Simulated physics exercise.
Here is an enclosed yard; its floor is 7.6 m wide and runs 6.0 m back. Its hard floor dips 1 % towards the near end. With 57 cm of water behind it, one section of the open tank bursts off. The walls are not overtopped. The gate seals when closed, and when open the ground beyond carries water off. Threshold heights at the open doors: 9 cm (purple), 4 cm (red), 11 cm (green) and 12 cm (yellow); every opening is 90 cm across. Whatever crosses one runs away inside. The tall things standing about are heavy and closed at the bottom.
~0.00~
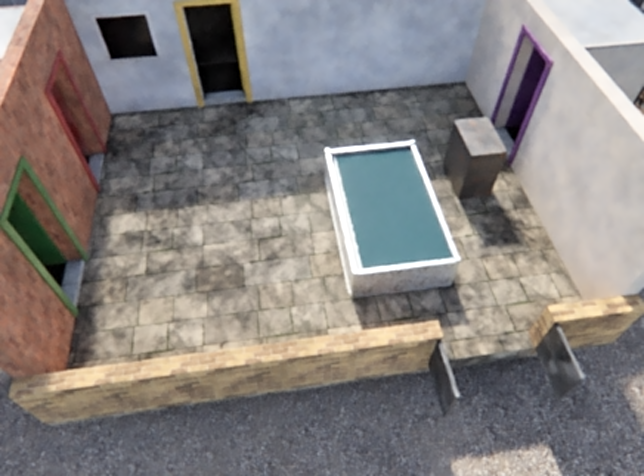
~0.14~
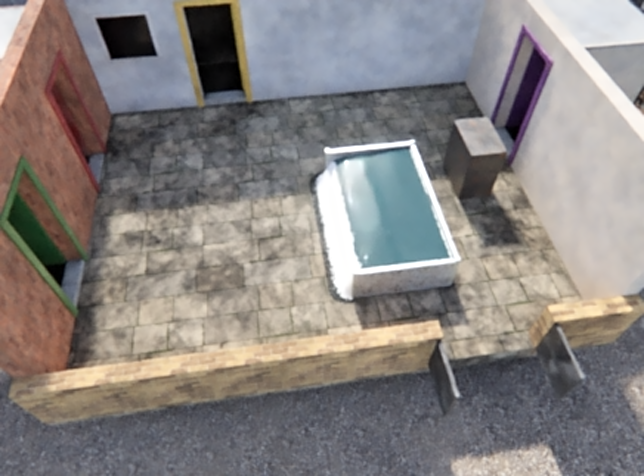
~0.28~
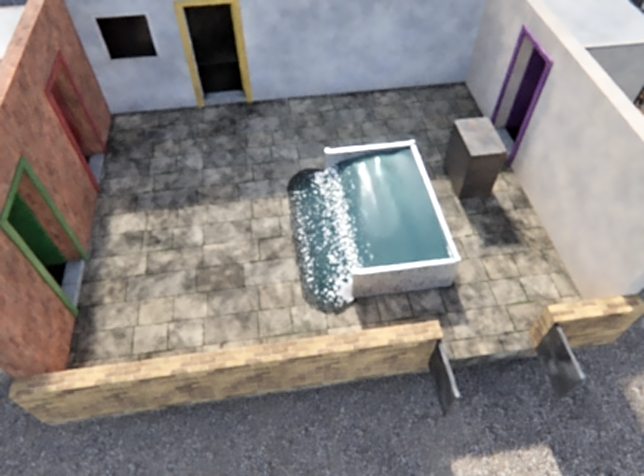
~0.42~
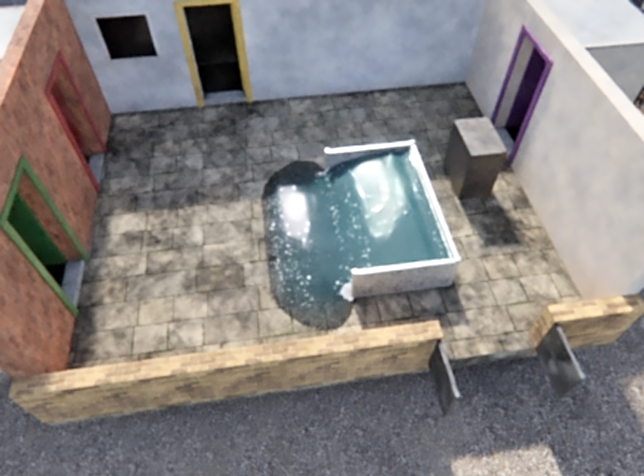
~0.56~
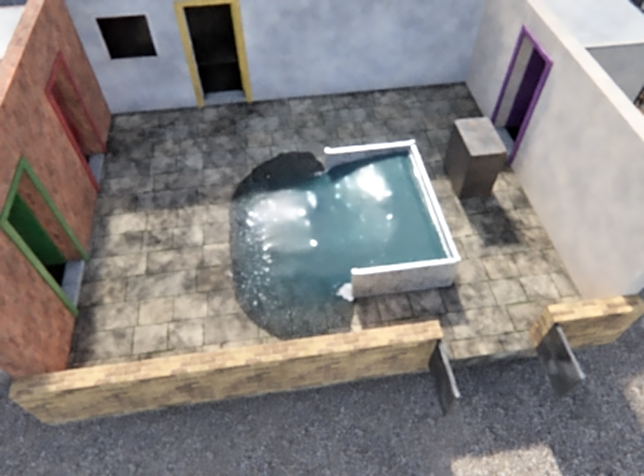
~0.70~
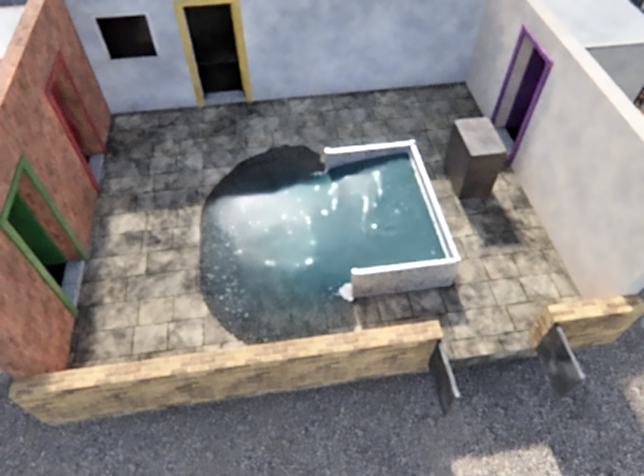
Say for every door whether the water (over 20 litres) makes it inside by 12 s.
The water let in: At the purple door it keeps below the limit; at the red door it passes the limit; at the green door it exceeds the limit; at the yellow door it stays under the limit.
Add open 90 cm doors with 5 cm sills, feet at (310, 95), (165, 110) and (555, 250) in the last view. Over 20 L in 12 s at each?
In turn: Not over, over, not over.
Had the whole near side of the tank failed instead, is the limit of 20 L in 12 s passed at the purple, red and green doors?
Then: Purple not over, red below, green below.
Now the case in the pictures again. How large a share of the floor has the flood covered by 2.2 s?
Some 50 per cent of it.
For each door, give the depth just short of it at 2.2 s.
Depths in cm: Purple 0, red 12, green 27, yellow 0.
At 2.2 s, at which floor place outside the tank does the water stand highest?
Around (78, 382).
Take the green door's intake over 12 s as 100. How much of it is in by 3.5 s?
Some 85 per cent by then.
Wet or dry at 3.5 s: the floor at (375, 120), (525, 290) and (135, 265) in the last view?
In turn: Not reached, dry, under water.
After 1.4 s water covers 40 % of the floor and is deepest (20 cm) near (337, 272); purple door not reached, red door not reached, green door 16 cm at the sill, 0 L in, yellow door not reached.
After 2.2 s water covers 50 % of the floor and is deepest (38 cm) near (78, 382); purple door not reached, red door 12 cm at the sill, 4 L in, green door 27 cm at the sill, 59 L in, yellow door not reached.
After 3.5 s water covers 50 % of the floor and is deepest (24 cm) near (62, 397); purple door not reached, red door 11 cm at the sill, 51 L in, green door 20 cm at the sill, 135 L in, yellow door 2 cm at the sill, 0 L in.
After 7.0 s water covers 70 % of the floor and is deepest (8 cm) near (62, 397); purple door not reached, red door 8 cm at the sill, 89 L in, green door 6 cm at the sill, 162 L in, yellow door 6 cm at the sill, 0 L in.
After 12.0 s water covers 95 % of the floor and is deepest (8 cm) near (62, 397); purple door 6 cm at the sill, 0 L in, red door 3 cm at the sill, 101 L in, green door 5 cm at the sill, 162 L in, yellow door 2 cm at the sill, 0 L in.
